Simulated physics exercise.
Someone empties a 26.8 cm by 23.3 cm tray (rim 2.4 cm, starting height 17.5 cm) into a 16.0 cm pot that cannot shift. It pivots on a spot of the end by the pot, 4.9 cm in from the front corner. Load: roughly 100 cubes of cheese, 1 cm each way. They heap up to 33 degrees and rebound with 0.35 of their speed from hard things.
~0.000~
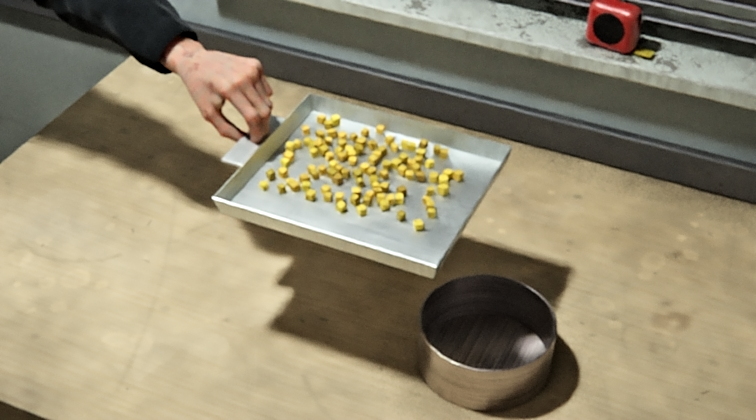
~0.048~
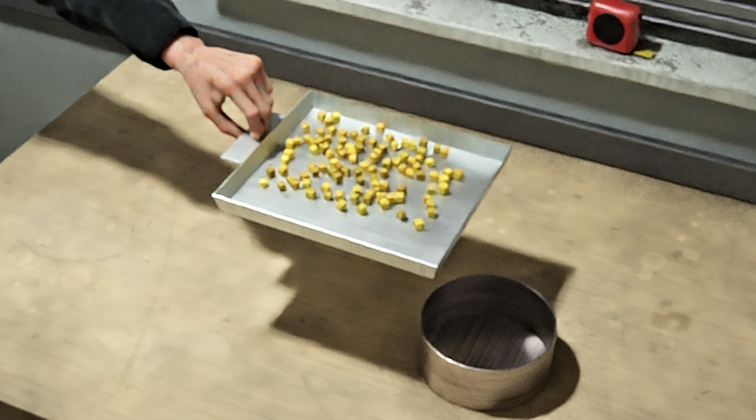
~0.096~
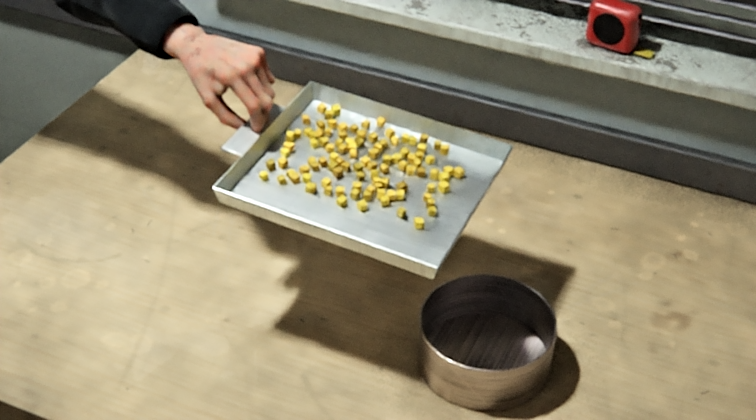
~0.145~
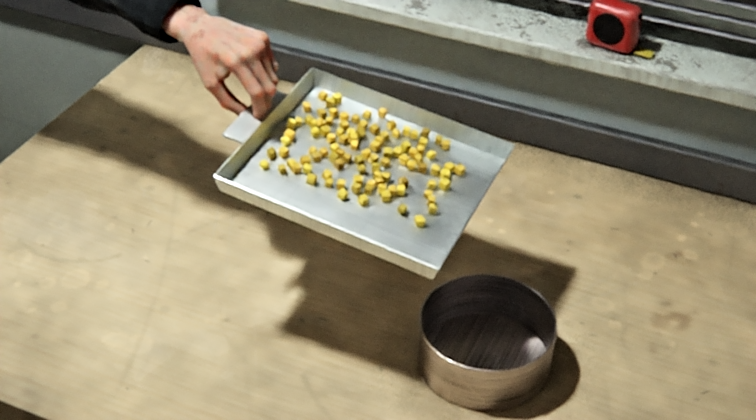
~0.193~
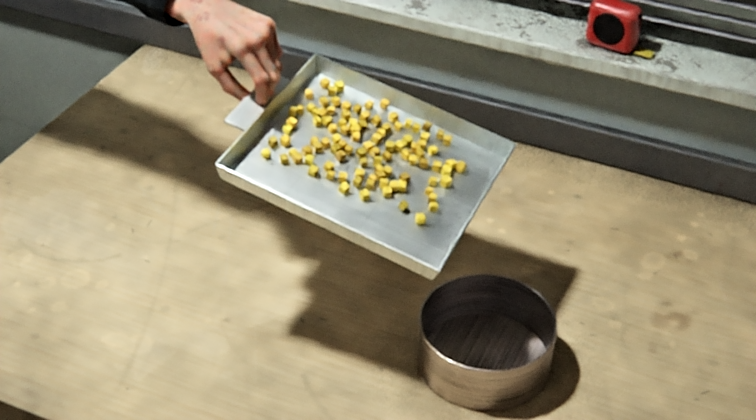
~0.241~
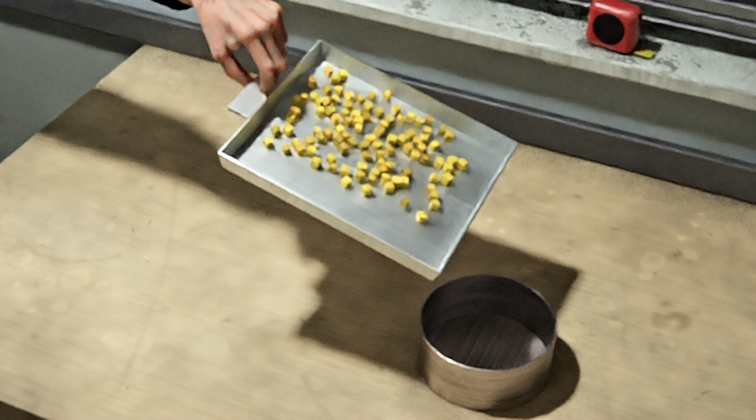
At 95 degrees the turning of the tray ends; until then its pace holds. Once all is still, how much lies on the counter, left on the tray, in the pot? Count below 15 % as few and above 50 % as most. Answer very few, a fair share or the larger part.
Counter a fair share, tray very few, pot the larger part.
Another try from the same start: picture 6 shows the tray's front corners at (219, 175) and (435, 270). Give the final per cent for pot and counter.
Pot 15, counter 85.
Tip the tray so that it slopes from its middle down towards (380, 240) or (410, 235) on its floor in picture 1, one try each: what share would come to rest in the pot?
Some 10 and 25 per cent.
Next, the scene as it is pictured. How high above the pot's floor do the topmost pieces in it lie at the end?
Some 2.0 cm.
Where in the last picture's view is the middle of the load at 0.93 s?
Around (492, 247).
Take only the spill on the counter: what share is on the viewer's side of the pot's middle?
About 50 per cent.
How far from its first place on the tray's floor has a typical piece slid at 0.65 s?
Roughly 8 cm.
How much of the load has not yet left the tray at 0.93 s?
Some 50 per cent of the load.
Then, at 0.65 s, tilt 54 degrees; the tray holds 100 %, the pot 0 %.
Then, at 0.93 s, tilt 79 degrees; the tray holds 50 %, the pot 20 %.
After 1.31 s, tilt 95 degrees; the tray holds 20 %, the pot 45 %.
At rest (2.7 s), counter 30 %, tray 0 %, pot 70 %.
